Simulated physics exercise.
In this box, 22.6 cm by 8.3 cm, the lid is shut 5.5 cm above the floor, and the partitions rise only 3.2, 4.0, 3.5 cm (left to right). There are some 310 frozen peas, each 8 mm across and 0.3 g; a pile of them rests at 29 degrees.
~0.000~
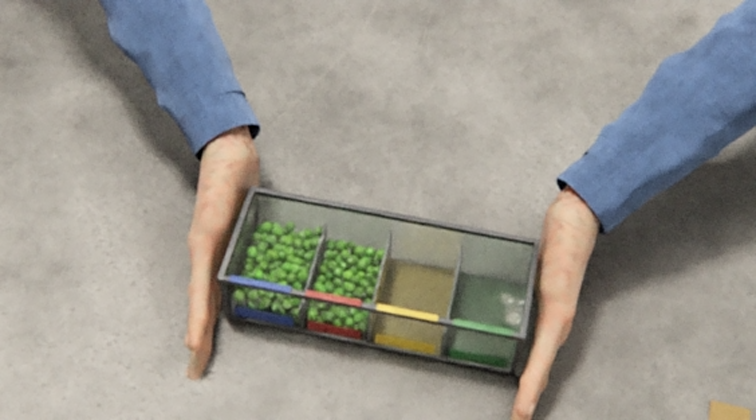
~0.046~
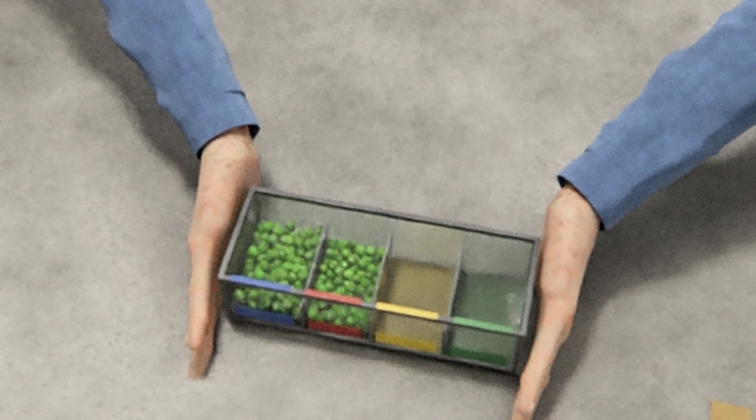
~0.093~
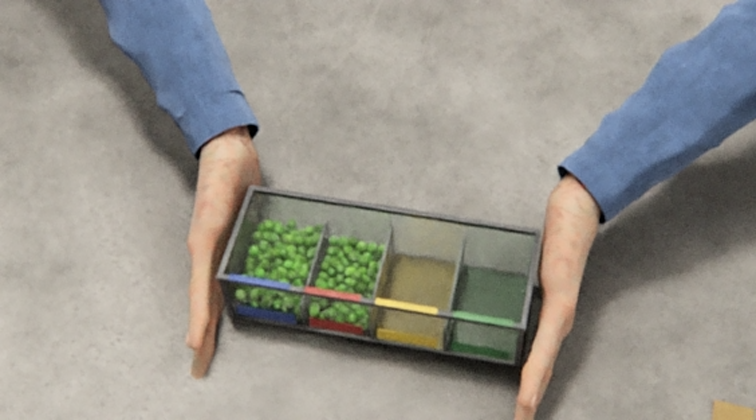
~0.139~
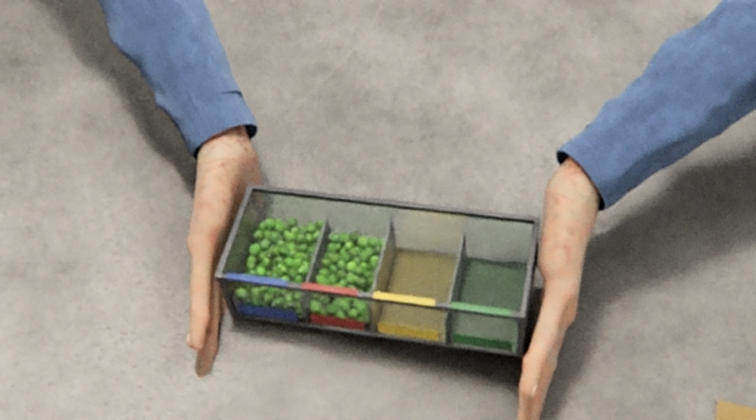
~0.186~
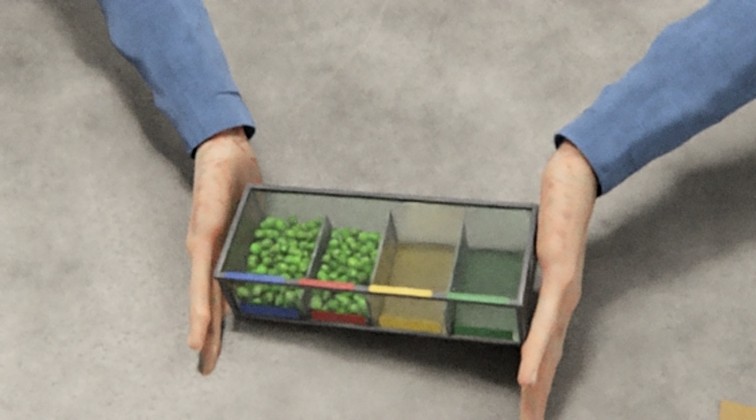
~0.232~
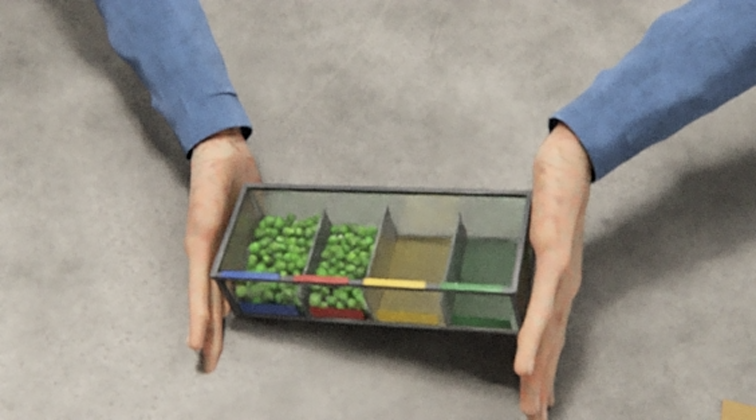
The video shows two hands in blue sleeves holding a clear, four-compartment box, with small round green pieces in the blue- and red-marked left compartments. The hands slightly raise the box's right end, while the pieces stay in those compartments.
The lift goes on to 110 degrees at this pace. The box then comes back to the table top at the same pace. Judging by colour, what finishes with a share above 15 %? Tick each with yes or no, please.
Red - no; blue - yes; green - no; yellow - no.
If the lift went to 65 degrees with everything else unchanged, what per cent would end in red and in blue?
Red 35 %; blue 65 %.
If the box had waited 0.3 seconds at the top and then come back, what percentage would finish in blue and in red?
Blue 100, red 0.
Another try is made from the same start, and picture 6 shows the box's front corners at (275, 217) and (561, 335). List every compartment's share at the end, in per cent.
Each compartment ends like this: Red 70 per cent, blue 5 per cent, green 20 per cent, yellow 5 per cent.
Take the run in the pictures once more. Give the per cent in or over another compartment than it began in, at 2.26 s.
Roughly 35 percent of it.
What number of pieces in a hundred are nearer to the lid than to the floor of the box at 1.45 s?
Share: Approx. 50 %.
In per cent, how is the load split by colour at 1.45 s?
Shares - red: 20; blue: 80; green: 0; yellow: 0.
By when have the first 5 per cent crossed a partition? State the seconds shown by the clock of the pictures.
Roughly at the 1.30 s mark.
After 1.45 s, tilt 110 degrees; red 20 %, blue 80 %.
Then, at 2.26 s, tilt 50 degrees; blue 100 %.
Then, at 3.08 s, tilt 0 degrees; blue 100 %.
At rest (3.4 s), red 0 %, blue 100 %, green 0 %, yellow 0 %.
